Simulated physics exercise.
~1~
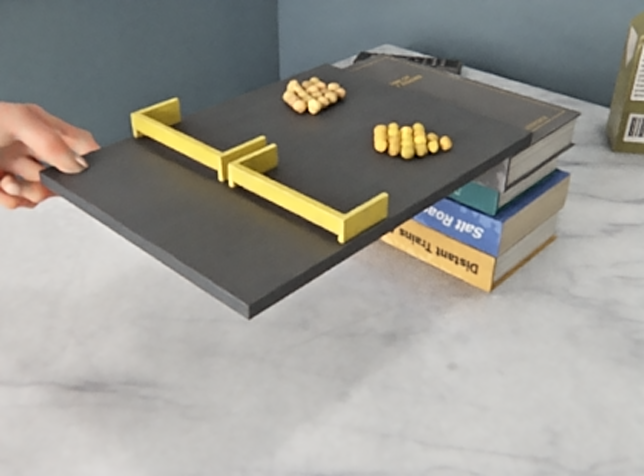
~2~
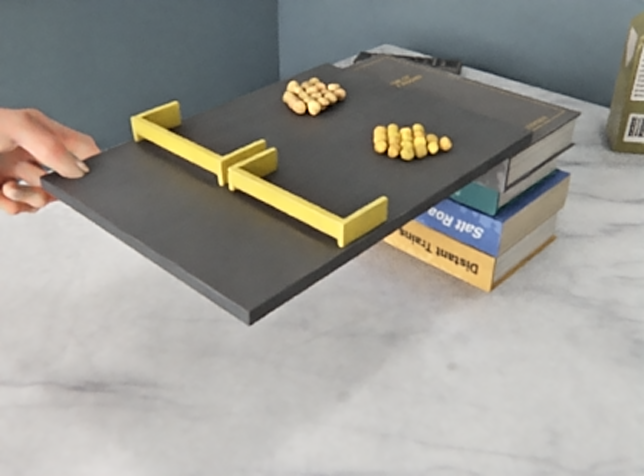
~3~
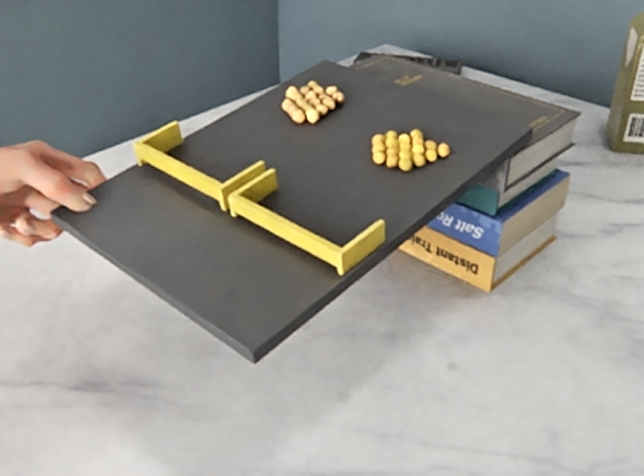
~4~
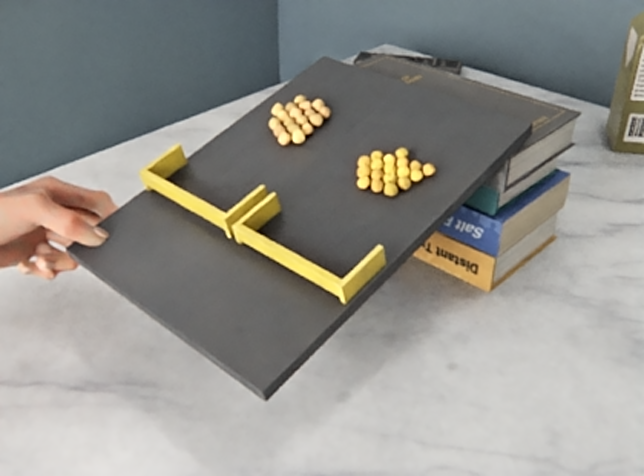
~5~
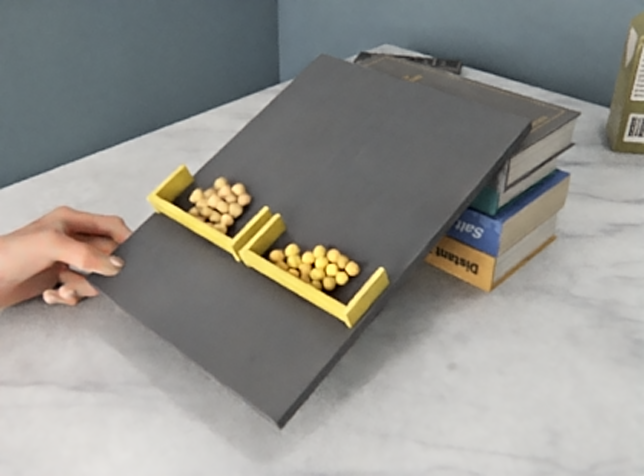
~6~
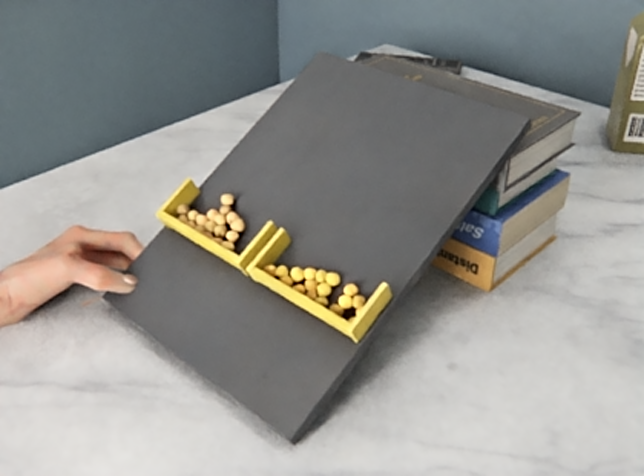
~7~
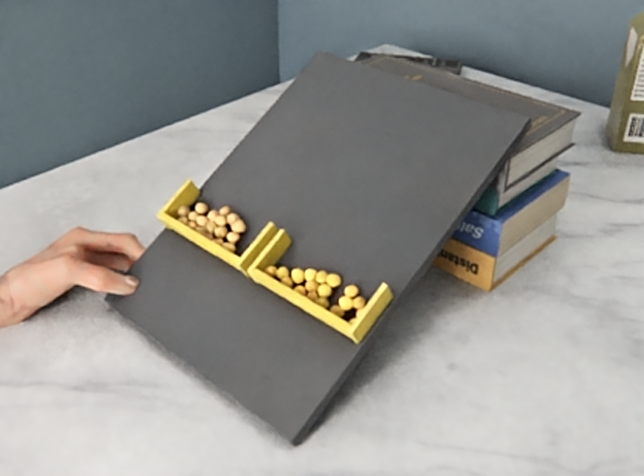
A dark board propped on stacked books tilted steeper as a hand lowered its free end to the marble surface, and two little heaps of round yellowish and tan pieces slid down and ended up gathered behind the yellow bars.
